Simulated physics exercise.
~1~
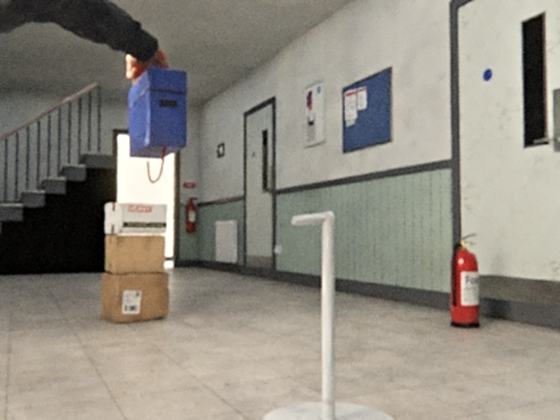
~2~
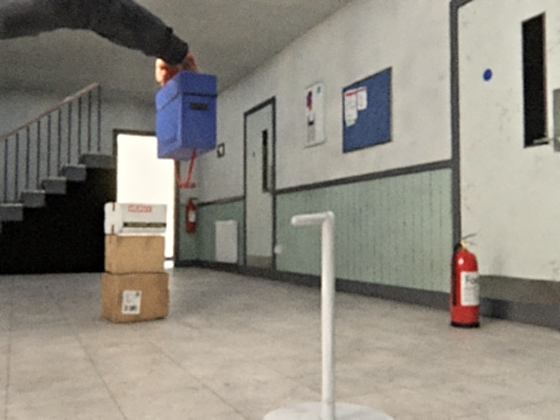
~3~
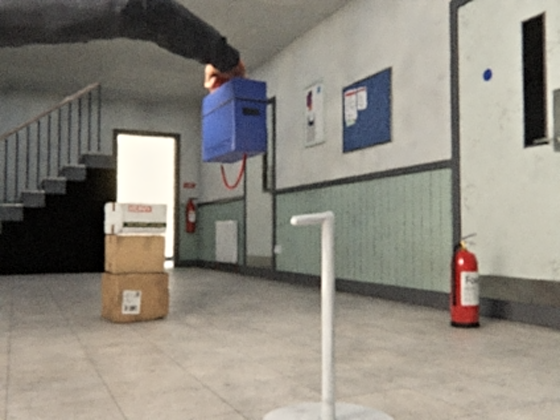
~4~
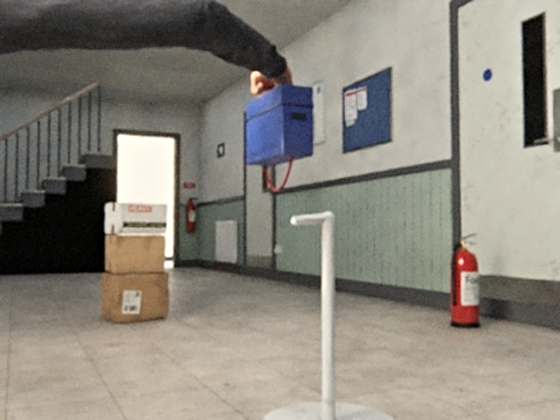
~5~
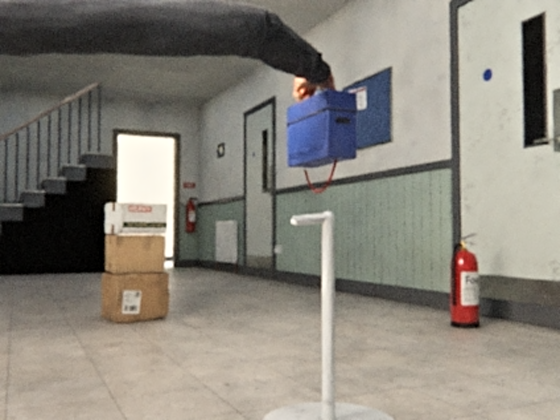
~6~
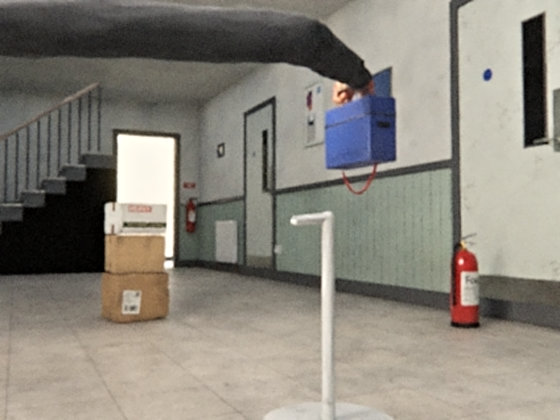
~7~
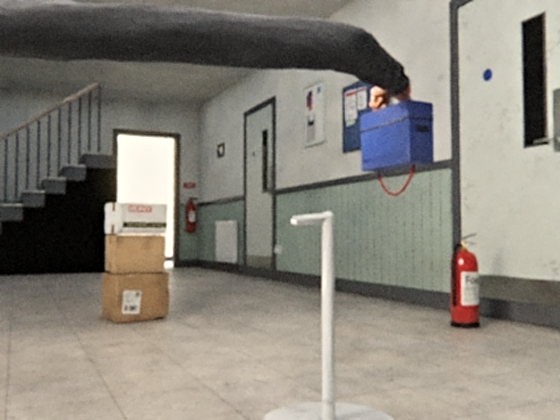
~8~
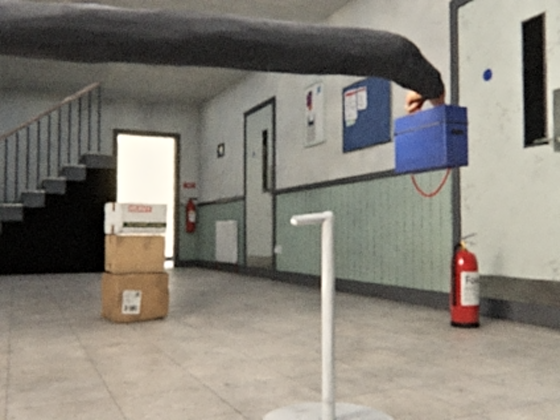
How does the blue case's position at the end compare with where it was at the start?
At the start the blue case was on the left, above the stacked boxes, and by the end it was slightly lower and to the right of the white stand, near the door with the red fire extinguisher beside it.
